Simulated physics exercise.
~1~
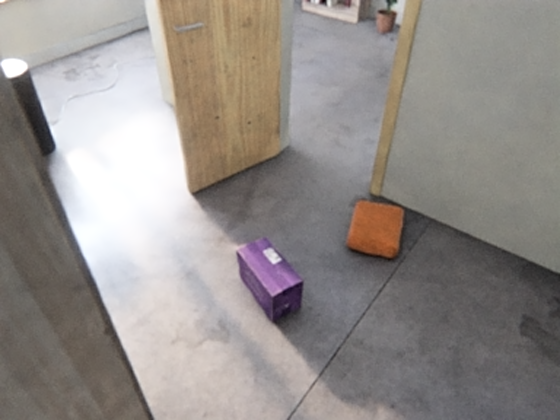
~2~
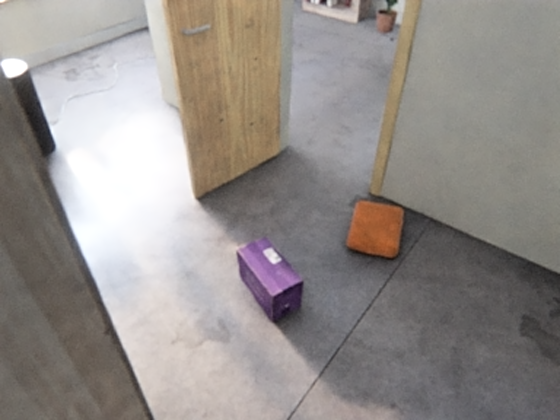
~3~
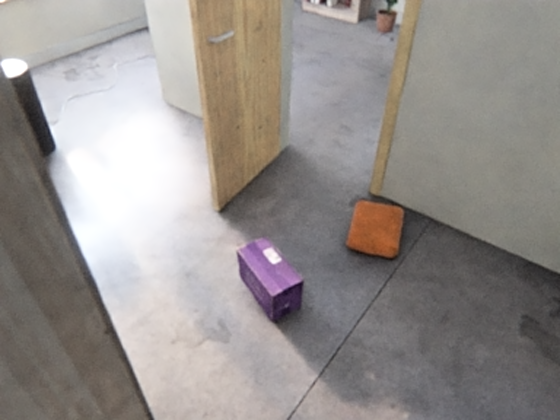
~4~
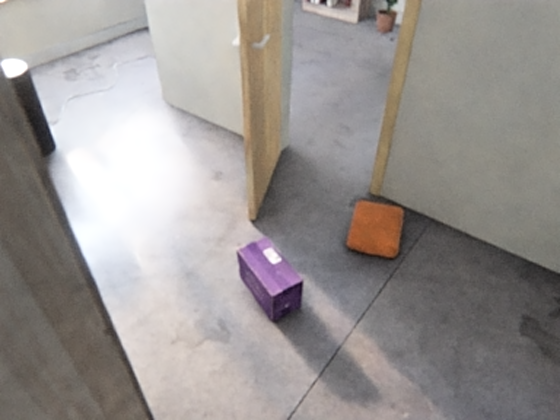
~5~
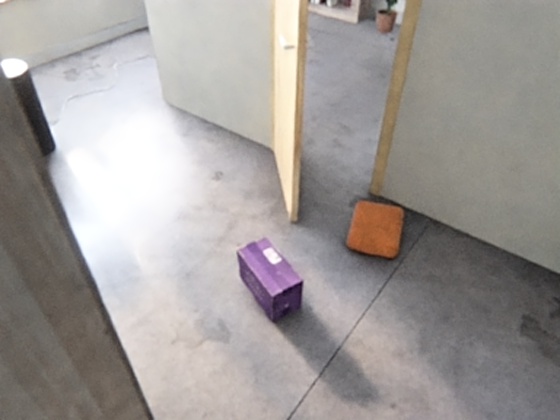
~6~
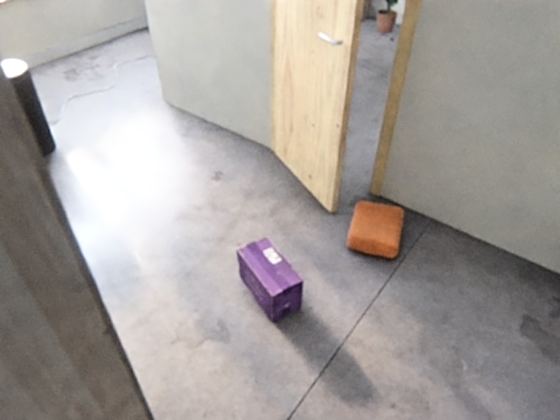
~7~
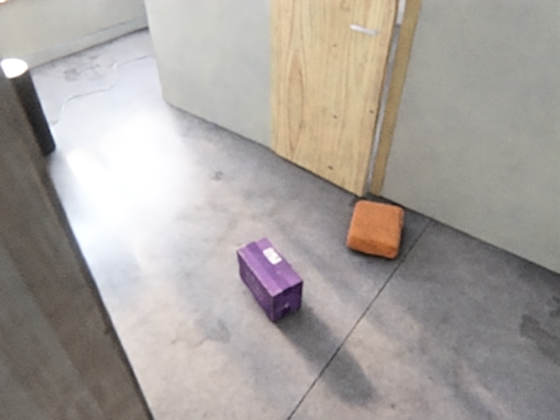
A room with a smooth grey concrete floor is seen from above by a still camera, with pale walls and a doorway near the top. A light wooden door stands wide open, an orange cushion lies by the right side of the doorway, and a purple parcel sits on the floor nearer the viewer. The door swings round to the right, turning edge-on and narrowing the view of a potted plant beyond. It keeps swinging past the cushion and parcel, which stay still. Finally the door rests closed in its frame, with both objects still in place.
